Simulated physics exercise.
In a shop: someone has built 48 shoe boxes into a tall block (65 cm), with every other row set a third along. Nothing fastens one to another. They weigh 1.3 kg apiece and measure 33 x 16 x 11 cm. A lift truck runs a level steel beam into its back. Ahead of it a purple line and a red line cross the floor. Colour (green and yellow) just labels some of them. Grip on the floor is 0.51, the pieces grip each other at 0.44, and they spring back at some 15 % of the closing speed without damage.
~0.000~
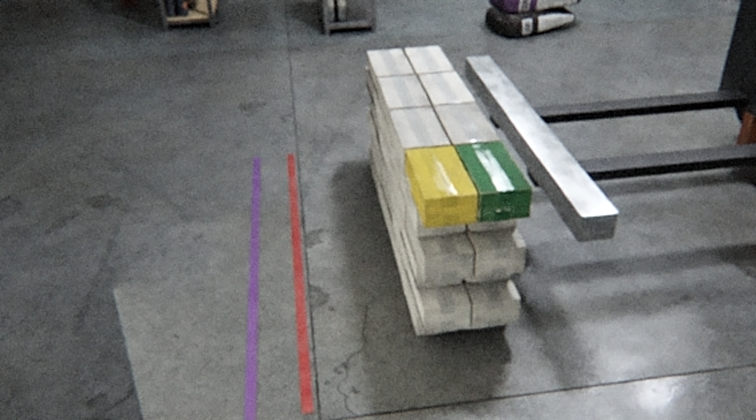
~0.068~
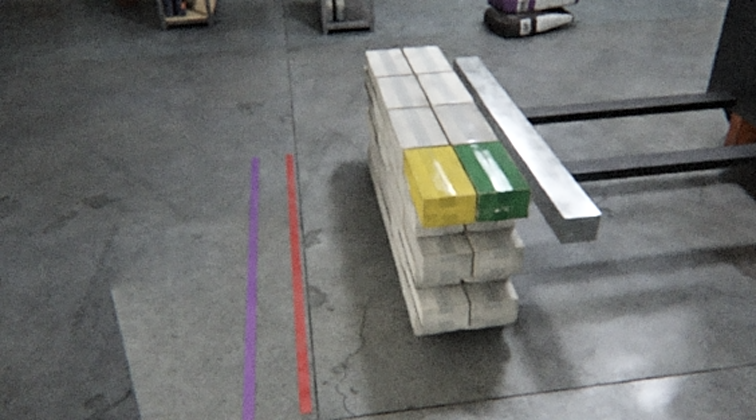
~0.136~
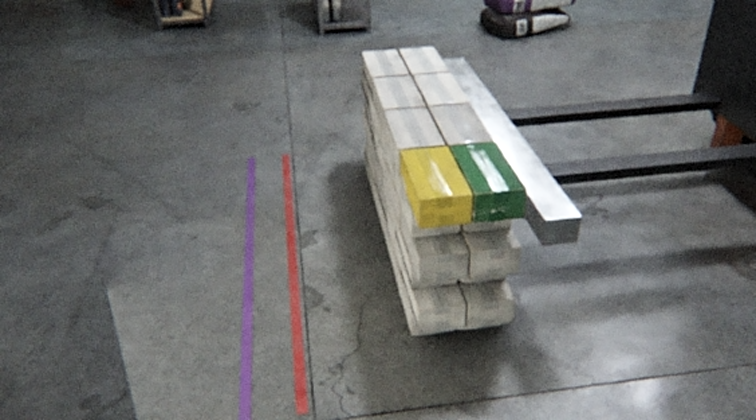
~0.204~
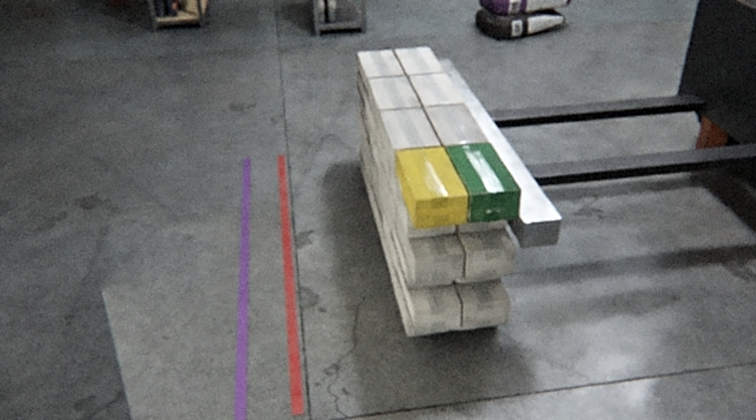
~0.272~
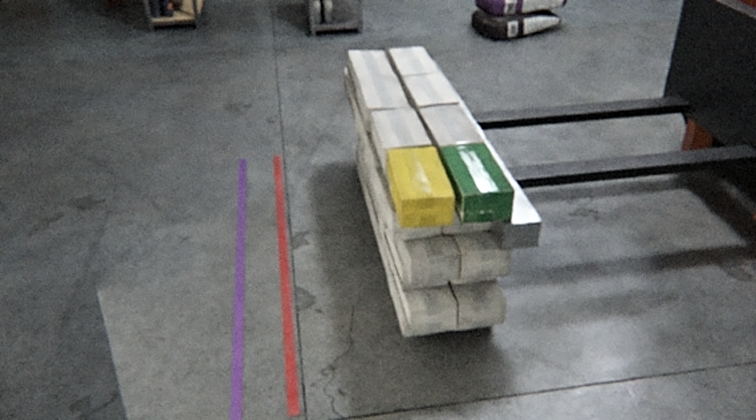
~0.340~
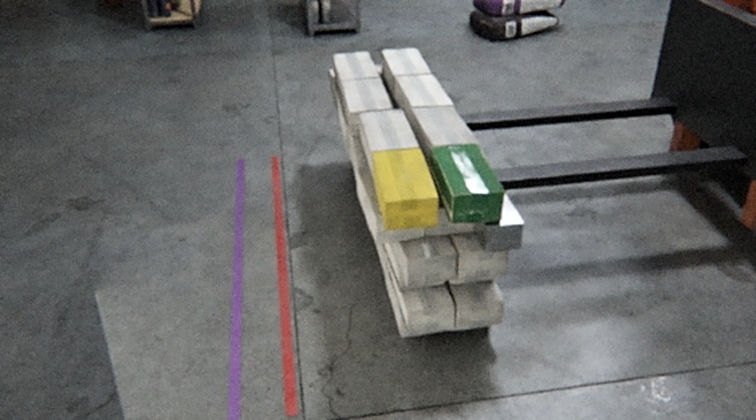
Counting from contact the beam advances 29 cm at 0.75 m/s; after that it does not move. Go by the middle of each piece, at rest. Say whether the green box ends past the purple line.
The green box stops before the purple line.
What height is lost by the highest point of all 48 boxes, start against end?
About 22 cm.
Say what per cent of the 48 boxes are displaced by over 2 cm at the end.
Shifted: 75 per cent.
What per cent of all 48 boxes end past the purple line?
About 20 per cent.
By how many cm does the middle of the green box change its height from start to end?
About 48 cm lower.
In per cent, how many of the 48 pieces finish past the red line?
Near 40 per cent.
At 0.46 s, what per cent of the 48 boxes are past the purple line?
By then 0 per cent.
Around 0.46 s, none of the 48 boxes past the purple line, 35 disturbed; green box displaced 11 cm; yellow box tipped 8°.
Around 0.64 s, none of the 48 boxes past the purple line, 38 disturbed; green box tipped 8°; yellow box tipped 37°, 43 mm lower.
Around 0.84 s, 3 of the 48 boxes past the purple line; green box tipped 36°, 7 cm lower; yellow box tipped 7°, 35 cm lower.
Around 1.20 s, 8 of the 48 boxes past the purple line; green box tipped 11°, 42 cm lower; yellow box on its side.
Finally (2.3 s), 10 of the 48 boxes past the purple line; green box tipped 24°, 48 cm lower; yellow box on its side. Seen by the last camera, middles, green box near (392, 336), yellow box near (130, 360).
